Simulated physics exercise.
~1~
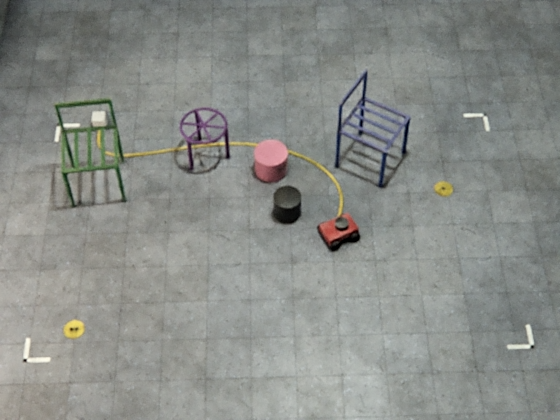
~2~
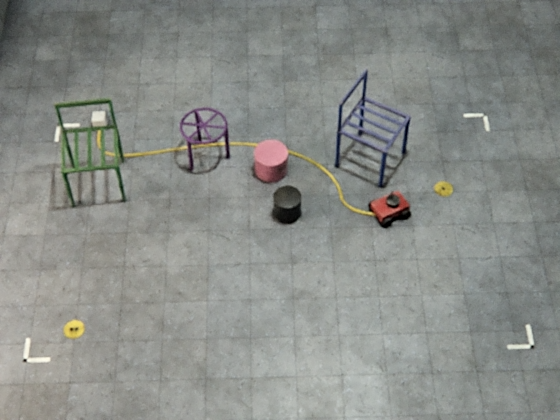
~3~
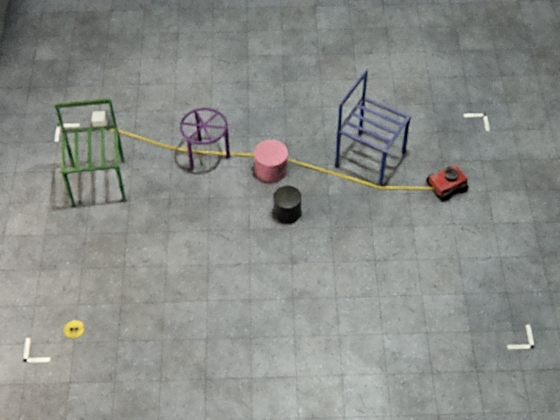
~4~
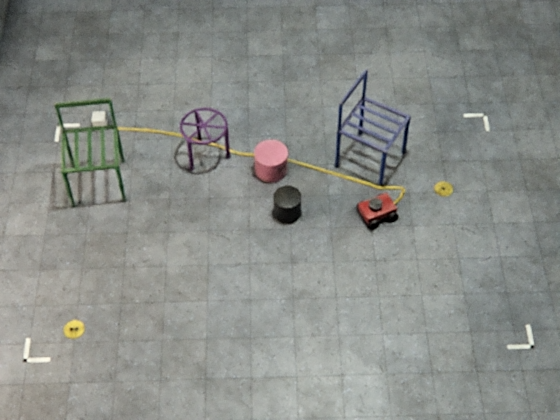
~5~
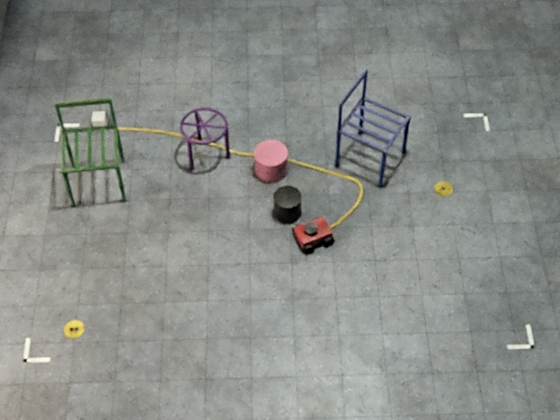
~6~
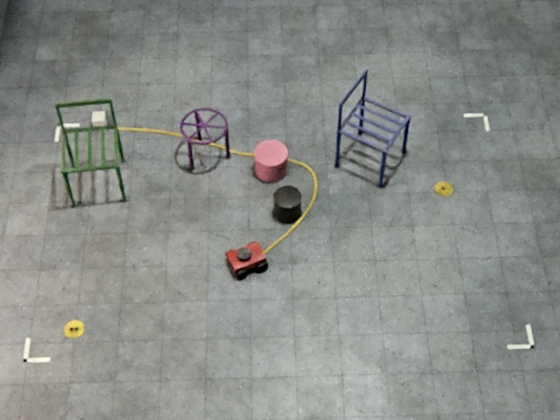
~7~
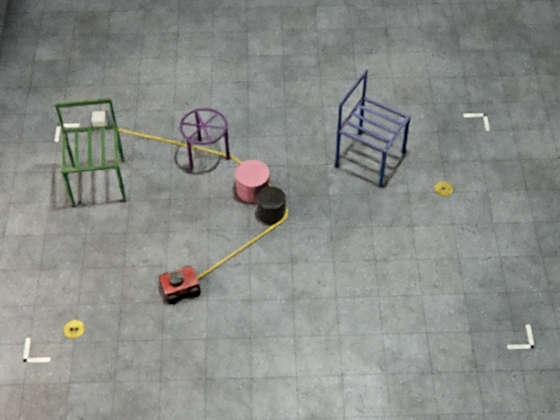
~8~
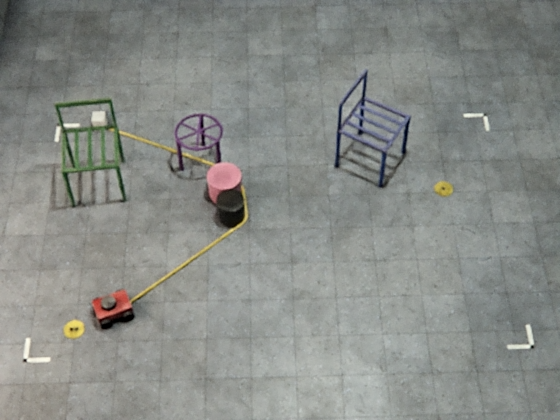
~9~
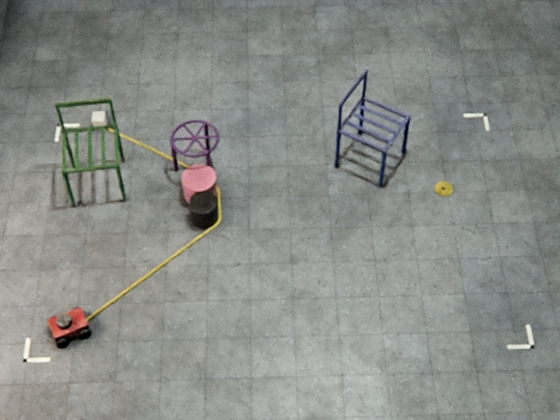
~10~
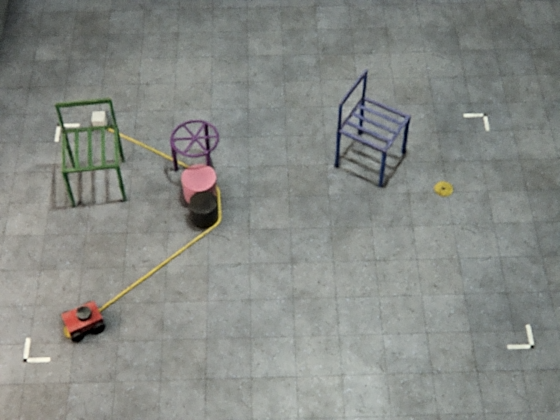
On a grey tiled floor, a small red cart trails a yellow lead that runs back past a blue chair, a black tub, a pink bin and a purple stool to a white block by a green chair. The cart drives right to a yellow mark, pulling the lead nearly straight. It then turns back and heads down and left, the lead curving round the bin and tub. As the lead tightens, it drags both leftward, and the stool shifts slightly. The cart reaches the lower left mark, backs up a little and stops, both chairs unmoved.
